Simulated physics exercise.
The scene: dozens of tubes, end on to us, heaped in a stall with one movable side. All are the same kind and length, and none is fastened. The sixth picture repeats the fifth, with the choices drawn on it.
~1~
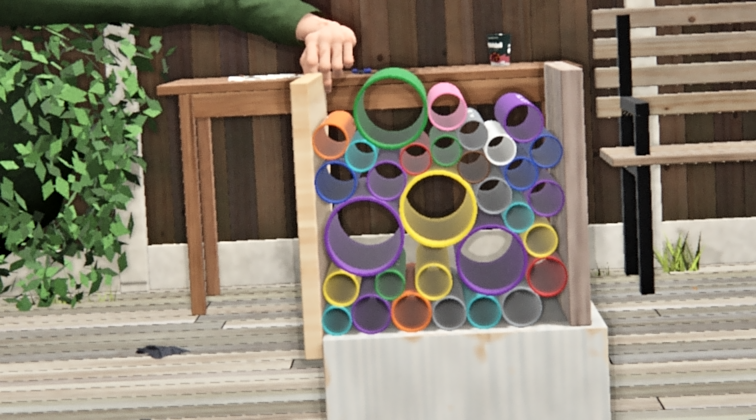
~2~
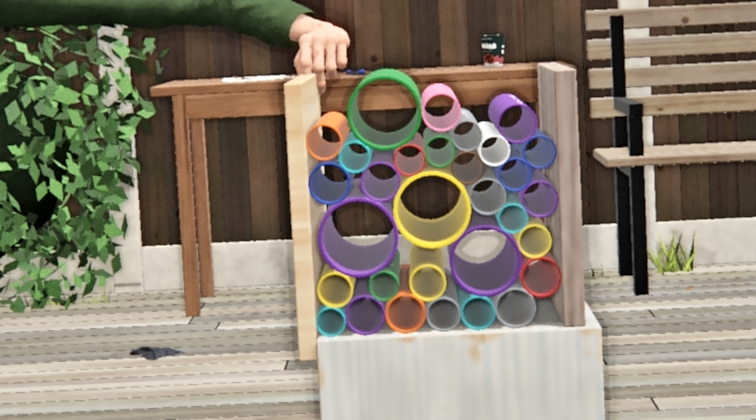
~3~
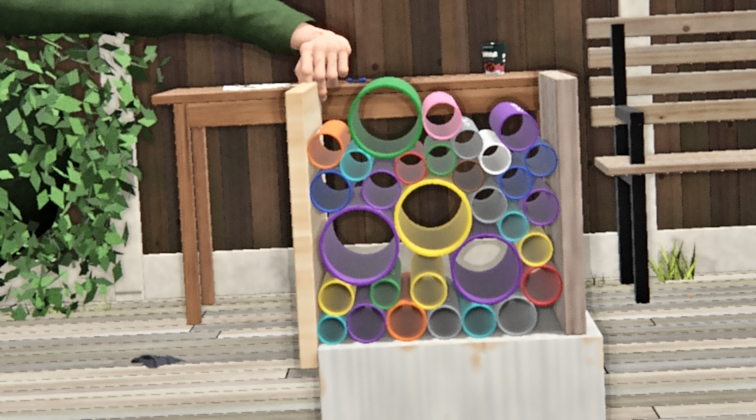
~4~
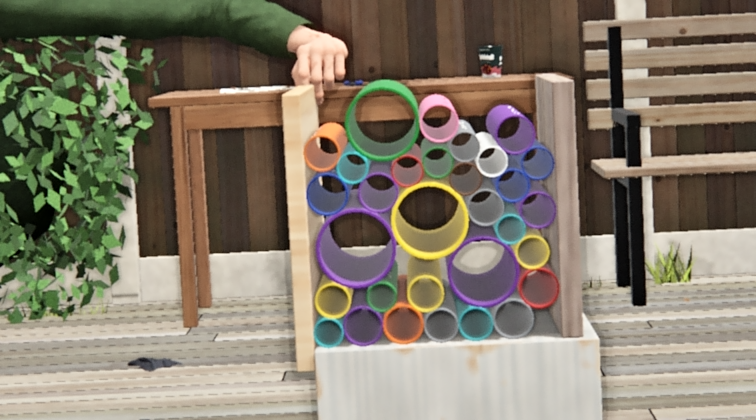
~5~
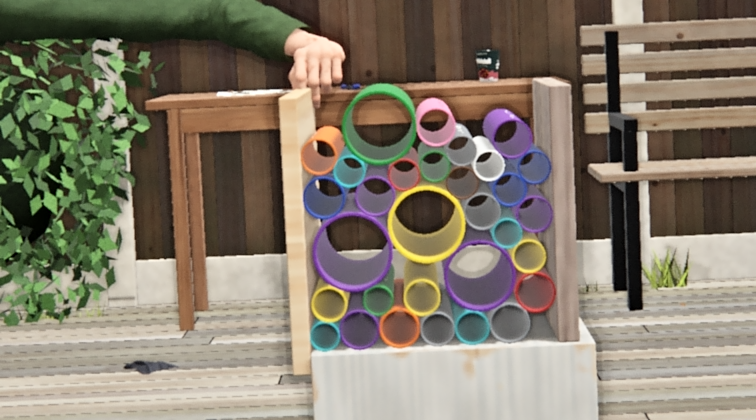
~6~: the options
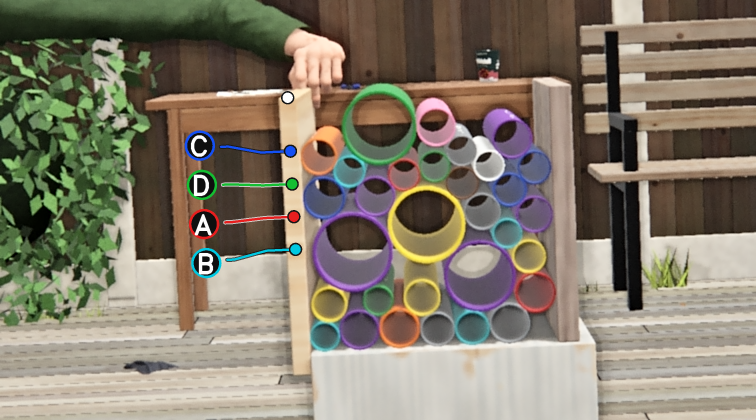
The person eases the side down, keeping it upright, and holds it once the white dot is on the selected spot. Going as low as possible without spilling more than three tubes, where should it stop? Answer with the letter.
A is the limit.
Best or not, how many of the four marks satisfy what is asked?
Three of the four.
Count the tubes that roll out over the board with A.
The count is one.
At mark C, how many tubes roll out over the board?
With C, none.
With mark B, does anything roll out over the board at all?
At B: Yes.
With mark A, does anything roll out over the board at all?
Yes, at A.
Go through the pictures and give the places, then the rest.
In the first picture, a pink tube (447, 111); side board (316, 205); a turquoise tube (336, 321).
In the second picture, a turquoise tube (331, 322); a grey tube (515, 308).
In the third picture, a purple tube (360, 246); a yellow tube (535, 250).
In the fourth picture, a brown tube (465, 179); a blue tube (538, 163).
In the fifth picture, a pink tube (436, 127); side board (304, 221); a turquoise tube (325, 337).
On the marked copy, A at (294, 216); B at (296, 250); C at (291, 151); D at (292, 184); the white dot at (288, 98).
With A. Early on, top of the board (300, 154).
Further on, top of the board (303, 215).
At the end, top of the board (303, 215), one out over the board.
As for the rest, B more than three out over the board; C none out over the board; D none out over the board.
